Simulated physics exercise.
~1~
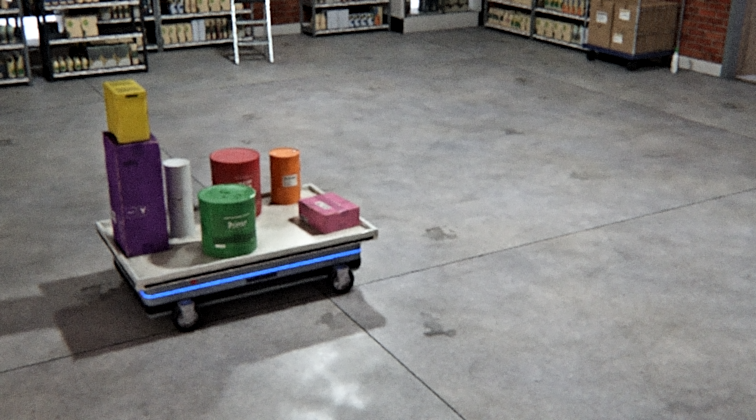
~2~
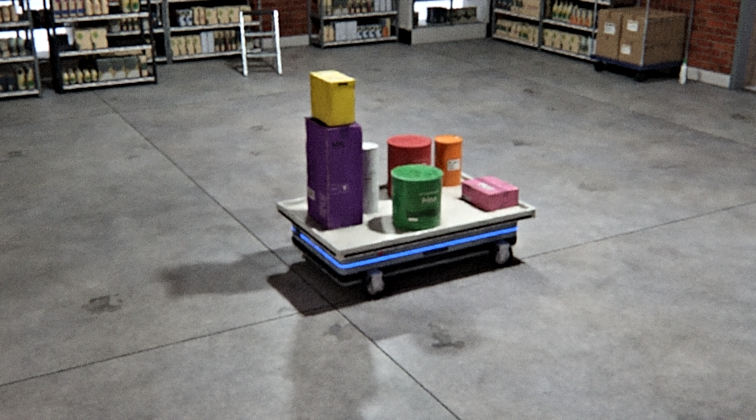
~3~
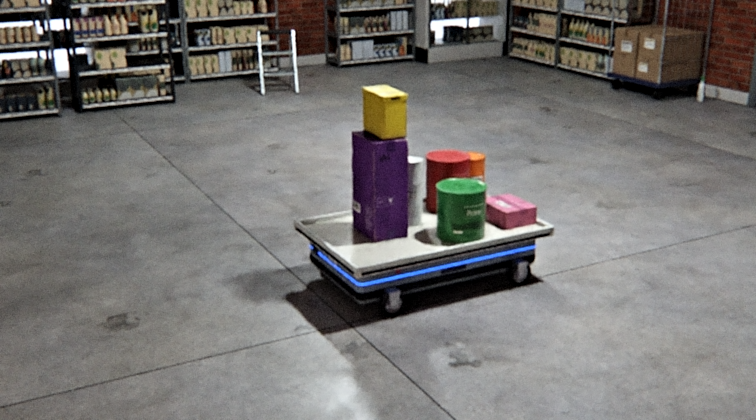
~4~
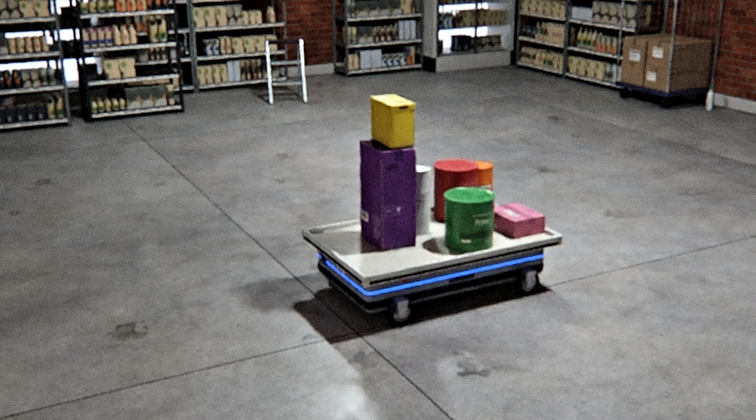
A flat robot cart carrying a yellow tote stacked on a purple box, along with pails, canisters and a pink parcel, rolled to the right across a concrete floor, then came to a stop with everything still aboard and the stack standing.
